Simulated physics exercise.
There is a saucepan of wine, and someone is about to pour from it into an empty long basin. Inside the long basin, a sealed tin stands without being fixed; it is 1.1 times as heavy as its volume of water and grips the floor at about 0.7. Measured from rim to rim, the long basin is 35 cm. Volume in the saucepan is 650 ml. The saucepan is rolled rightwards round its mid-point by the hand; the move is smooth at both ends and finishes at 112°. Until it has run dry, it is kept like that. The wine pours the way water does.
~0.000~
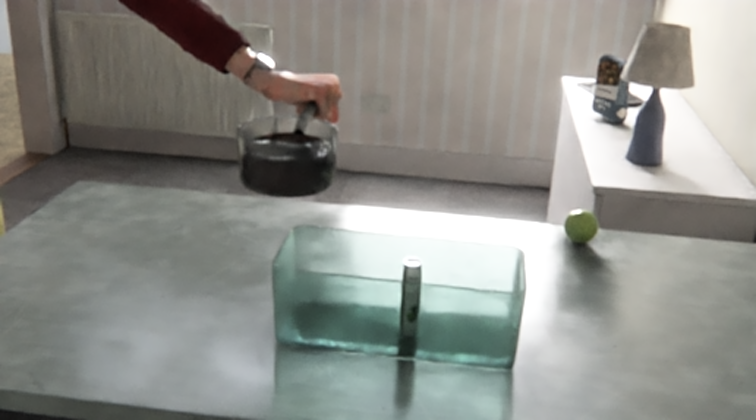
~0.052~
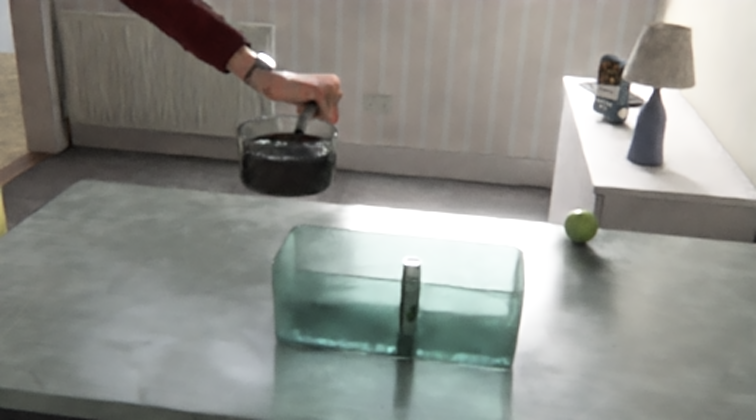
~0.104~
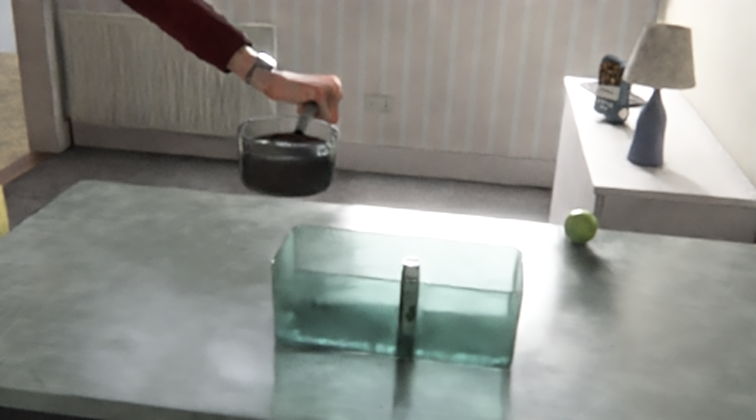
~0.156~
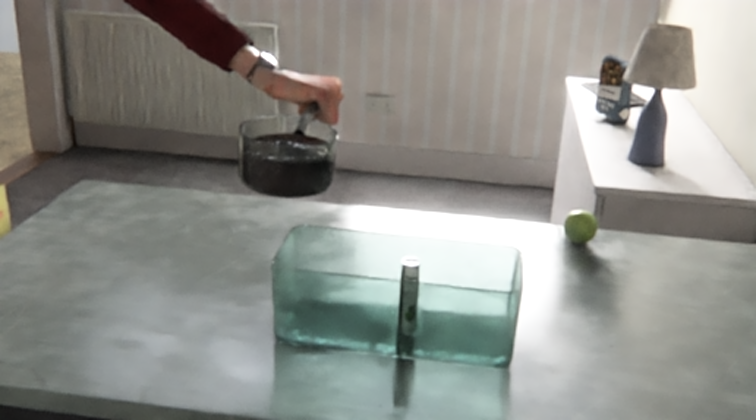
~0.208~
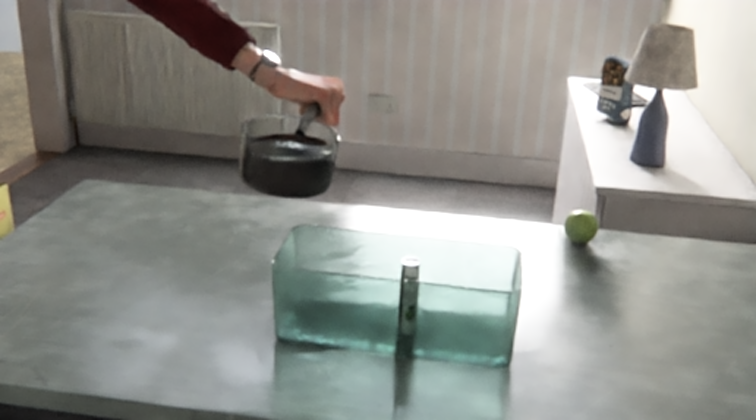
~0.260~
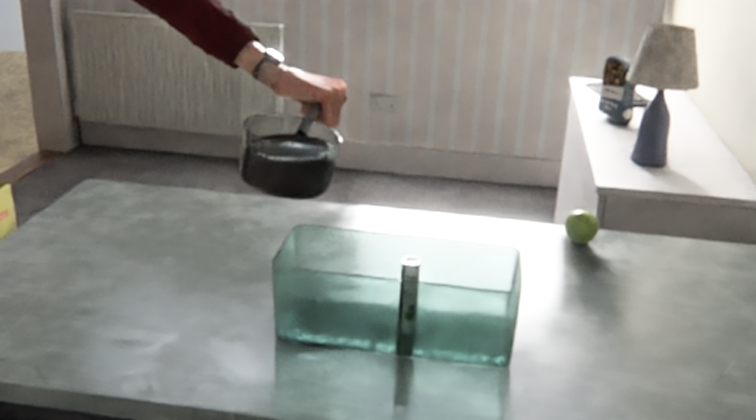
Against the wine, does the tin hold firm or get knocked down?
It holds firm.
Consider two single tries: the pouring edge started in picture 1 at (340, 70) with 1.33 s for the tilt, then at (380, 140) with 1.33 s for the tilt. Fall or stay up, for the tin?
Run one: It tumbles. Run two: It does not tip.
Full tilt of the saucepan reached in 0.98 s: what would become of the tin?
The tin stays balanced.
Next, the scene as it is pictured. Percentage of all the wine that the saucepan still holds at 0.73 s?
Close to 66 percent of the liquid remains at that time.
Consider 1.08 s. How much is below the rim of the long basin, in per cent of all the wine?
Around 80 in a hundred.
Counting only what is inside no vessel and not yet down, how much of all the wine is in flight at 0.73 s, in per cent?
It comes to about 26 percent.
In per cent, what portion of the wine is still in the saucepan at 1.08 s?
Remaining share: Approx. 10 %.
Then, 0.73 s in, the tilt is 65° and 66 per cent is still to pour; the tin stands where it began.
Then, 1.08 s in, the tilt is 102° and 11 per cent is still to pour; the tin stands where it began.
Then, 1.44 s in, the tilt is 112° and 0 per cent is still to pour; the tin stands where it began.
Then, 1.83 s in, the tilt is 112° and 0 per cent is still to pour; the tin stands where it began.
Finally, the tin stands where it began.
